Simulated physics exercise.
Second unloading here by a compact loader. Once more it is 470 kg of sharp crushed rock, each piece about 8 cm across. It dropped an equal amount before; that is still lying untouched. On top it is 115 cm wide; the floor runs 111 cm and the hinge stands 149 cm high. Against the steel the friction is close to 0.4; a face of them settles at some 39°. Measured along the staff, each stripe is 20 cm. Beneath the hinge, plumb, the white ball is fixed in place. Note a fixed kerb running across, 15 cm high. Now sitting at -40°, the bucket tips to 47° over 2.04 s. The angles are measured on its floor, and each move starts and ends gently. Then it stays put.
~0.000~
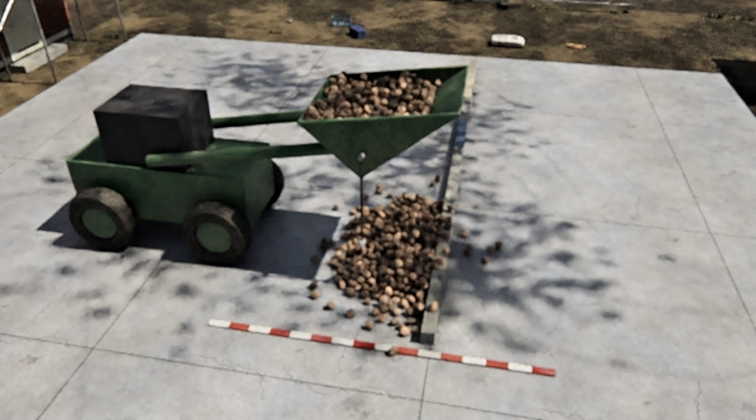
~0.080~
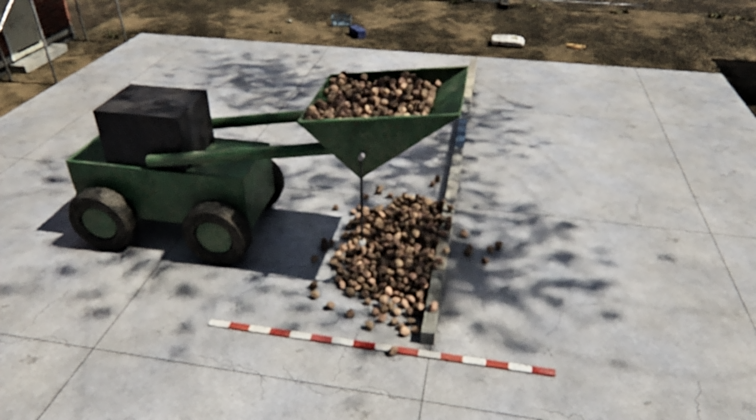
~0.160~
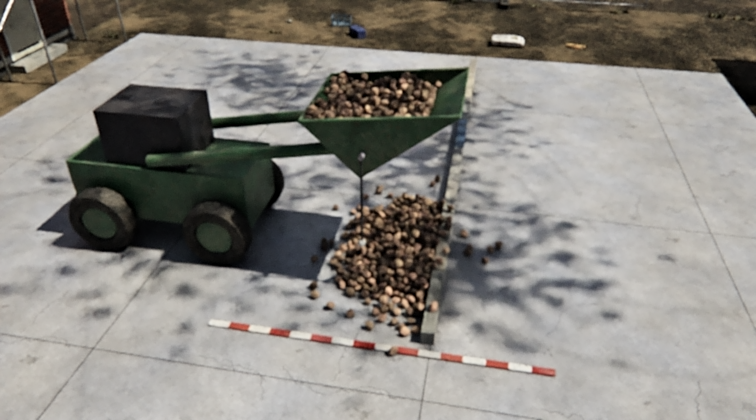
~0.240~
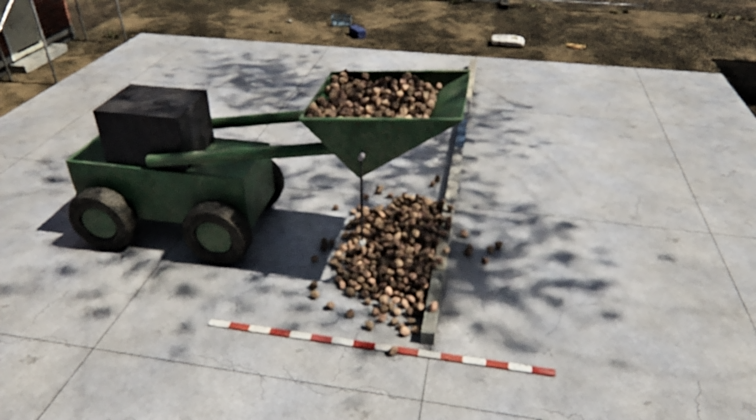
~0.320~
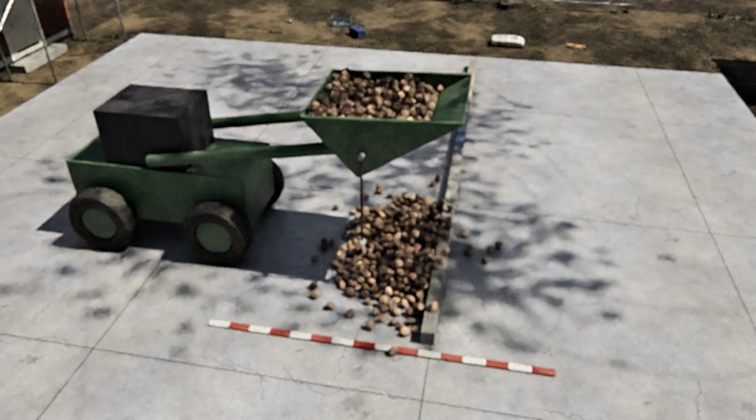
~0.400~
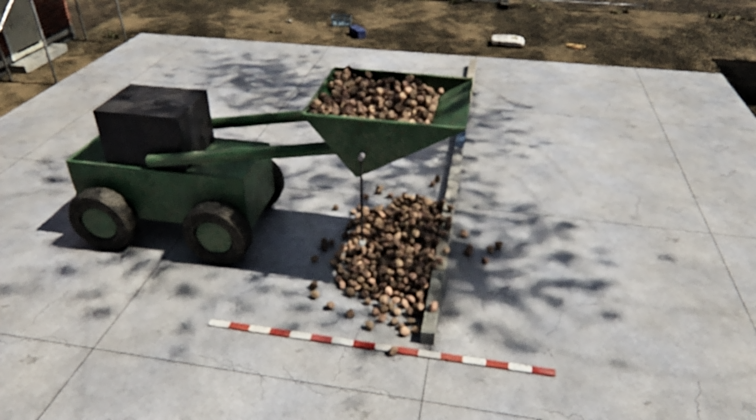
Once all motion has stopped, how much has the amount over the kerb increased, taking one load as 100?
It has increased by some 89 per cent.
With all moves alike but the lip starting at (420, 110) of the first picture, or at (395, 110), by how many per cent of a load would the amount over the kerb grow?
First place: Roughly 40 %; second place: Roughly 20 %.
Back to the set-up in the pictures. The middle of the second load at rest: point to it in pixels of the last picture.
I'd say close to (479, 252).
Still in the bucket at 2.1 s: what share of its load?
About 25 per cent.
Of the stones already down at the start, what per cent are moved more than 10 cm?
Around 0 in a hundred.
After 1.5 s the floor is at 33°; in per cent of one load, 99 in the bucket, 100 on this side of the kerb, 1 over the kerb; the foremost stones are at (472, 244).
After 2.1 s the floor is at 47°; in per cent of one load, 23 in the bucket, 126 on this side of the kerb, 52 over the kerb; the foremost stones are at (511, 242).
After 2.5 s the floor is at 47°; in per cent of one load, 0 in the bucket, 116 on this side of the kerb, 84 over the kerb; the foremost stones are at (557, 240).
After 5.3 s the floor is at 47°; in per cent of one load, 0 in the bucket, 110 on this side of the kerb, 90 over the kerb; the foremost stones are at (586, 253). Net gain over the kerb, 89.
